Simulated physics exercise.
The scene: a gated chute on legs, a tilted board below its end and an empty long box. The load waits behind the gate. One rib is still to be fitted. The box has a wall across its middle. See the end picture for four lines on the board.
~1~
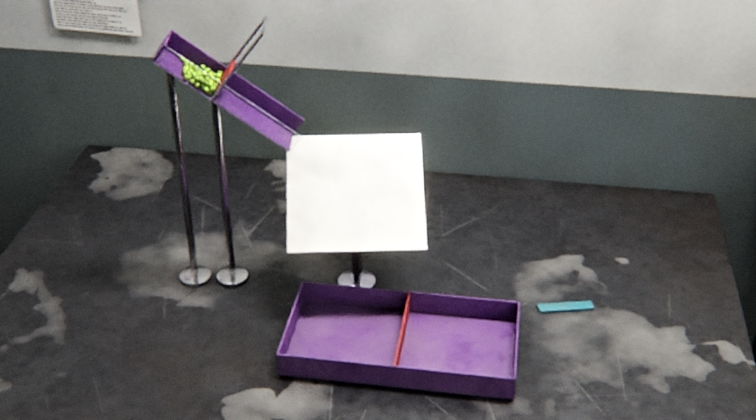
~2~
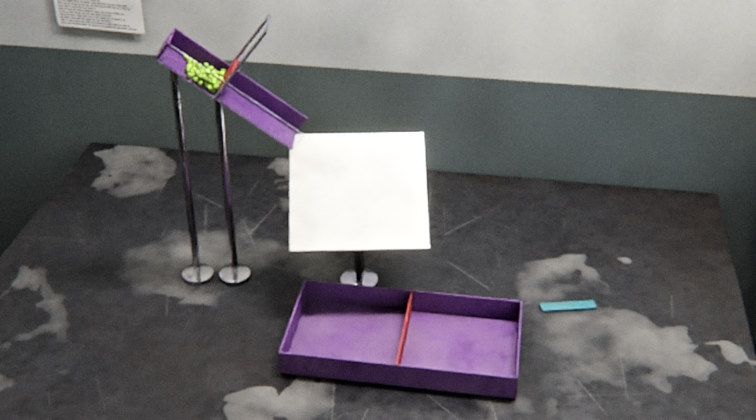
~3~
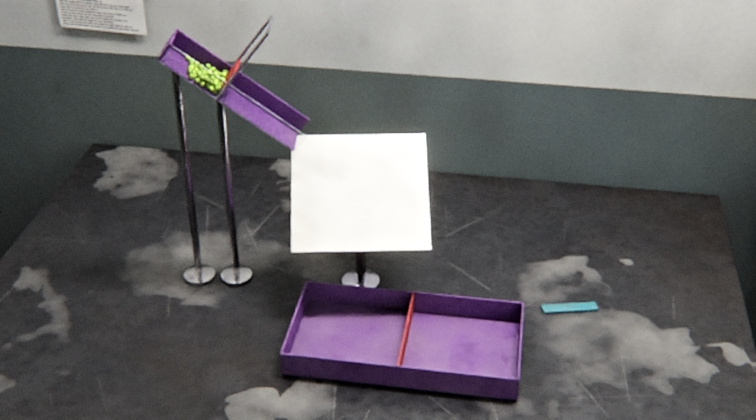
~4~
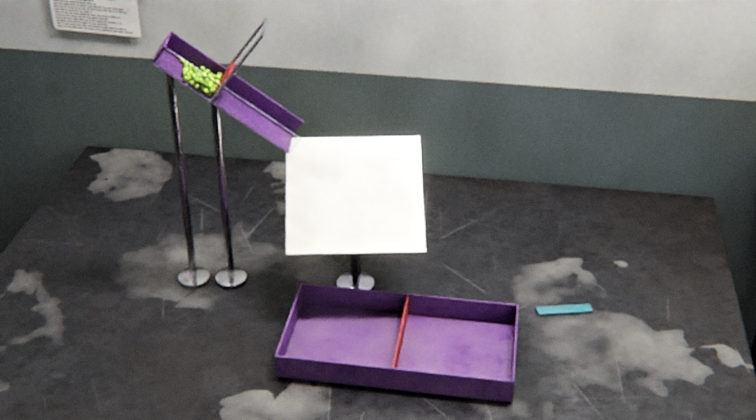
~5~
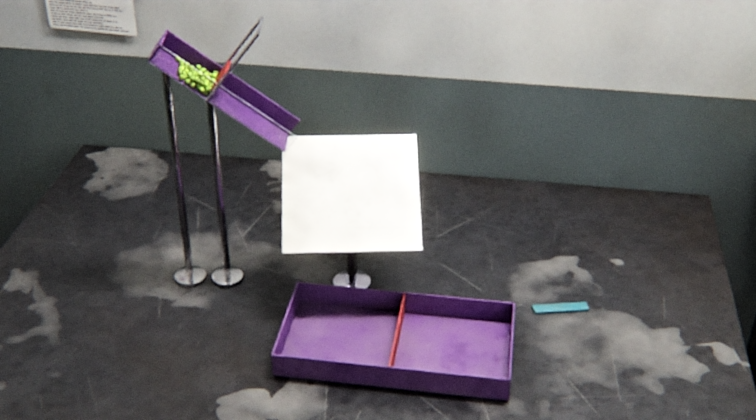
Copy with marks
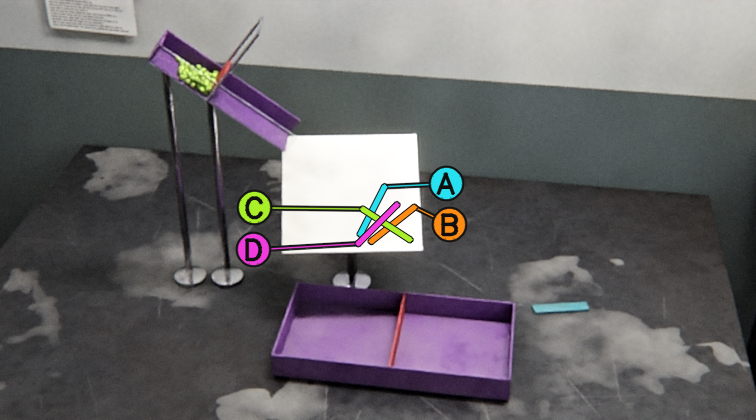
The clip shows small green pieces resting behind a red gate in a sloping purple chute on metal legs, beside a tilted white board and an empty, divided purple box. Nothing moves except the view, which shifts very slightly.
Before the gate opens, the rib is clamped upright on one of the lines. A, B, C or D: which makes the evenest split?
C works best here.
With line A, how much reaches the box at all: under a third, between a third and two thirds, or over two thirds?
It is over two thirds.
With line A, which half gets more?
The left half.
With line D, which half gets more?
More lands on the left.
On the marked copy, line A from (384, 186) to (360, 234); line B from (414, 207) to (371, 241); line C from (362, 209) to (410, 239); line D from (396, 204) to (358, 243).
For line A, of what is caught, all in the left half, none in the right.
For line B, of what is caught, nearly all in the left half, a stray few in the right.
For line C, of what is caught, about two thirds in the left half, about a third in the right.
For line D, of what is caught, all in the left half, none in the right.
